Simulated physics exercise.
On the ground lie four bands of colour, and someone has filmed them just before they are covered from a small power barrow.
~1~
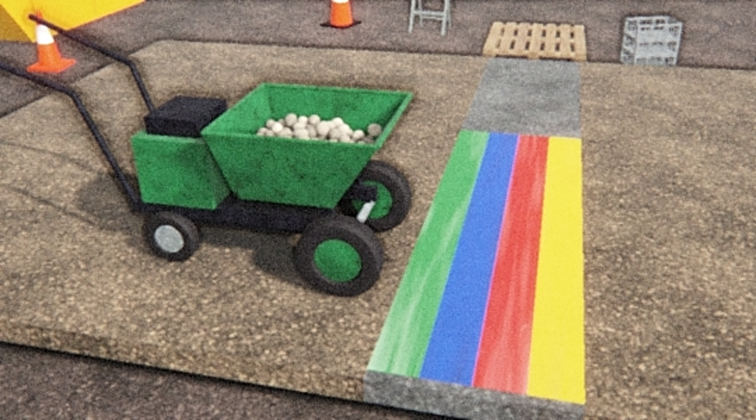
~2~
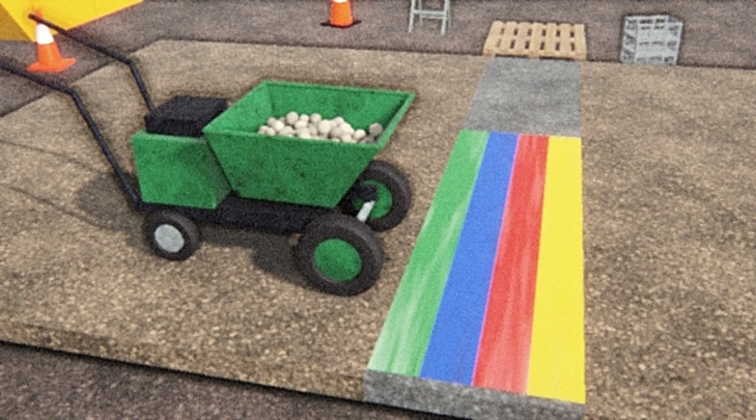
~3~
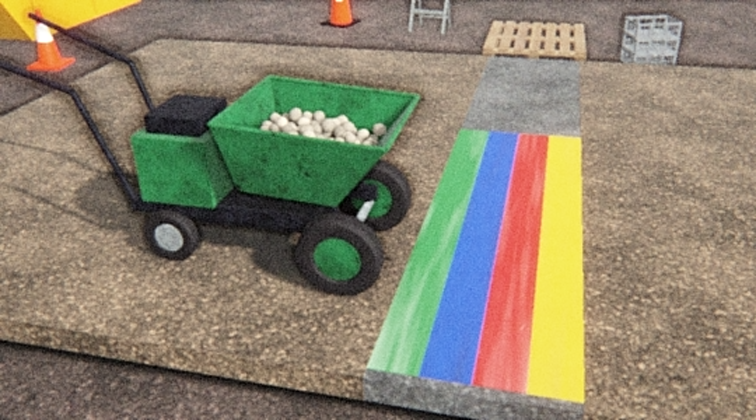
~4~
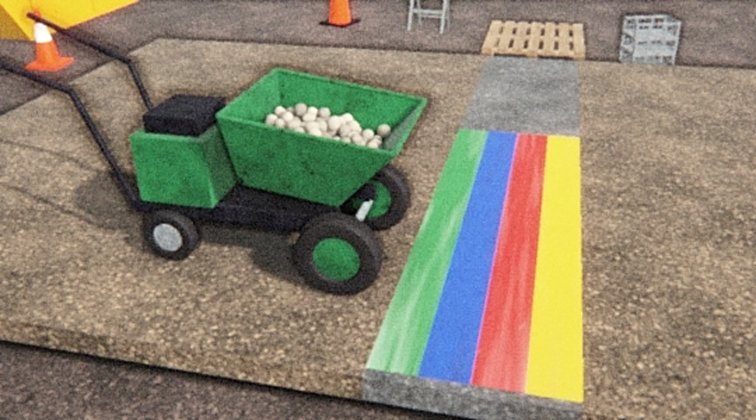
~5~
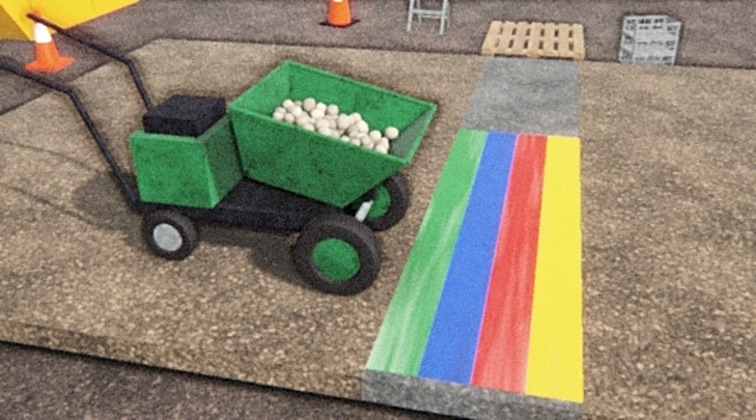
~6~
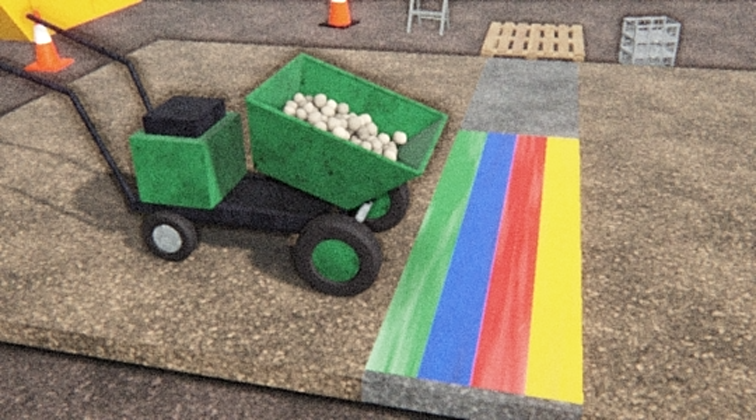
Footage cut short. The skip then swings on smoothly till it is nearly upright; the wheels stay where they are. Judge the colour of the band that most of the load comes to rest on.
Most of it rests on the red band.
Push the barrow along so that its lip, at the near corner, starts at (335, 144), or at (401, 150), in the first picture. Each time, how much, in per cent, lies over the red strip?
About 20 %, then 30 %.
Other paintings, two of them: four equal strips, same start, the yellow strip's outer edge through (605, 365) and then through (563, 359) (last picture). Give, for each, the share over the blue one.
The first one comes out at 20 percent, while the second comes out at 0 percent.
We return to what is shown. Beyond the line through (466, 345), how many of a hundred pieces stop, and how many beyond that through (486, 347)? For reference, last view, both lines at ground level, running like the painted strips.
About 70 and 50 %.
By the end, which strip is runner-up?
Second: Yellow.
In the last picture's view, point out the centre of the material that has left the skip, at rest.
Near pixel (522, 271).
Shortly afterwards, skip tipped steeply; the whole lot in the skip.
Next, skip tipped right over; the bulk in the skip; a little over the blue strip; near a quarter over the red strip; only a few over the yellow strip.
Some moments later, skip tipped right over; near a third in the skip; a little over the blue strip; near a third over the red strip; near a quarter over the yellow strip; a little off the paint.
In the end, skip tipped right over; near a third in the skip; none at all over the green strip; a little over the blue strip; near a third over the red strip; near a quarter over the yellow strip; a little off the paint.
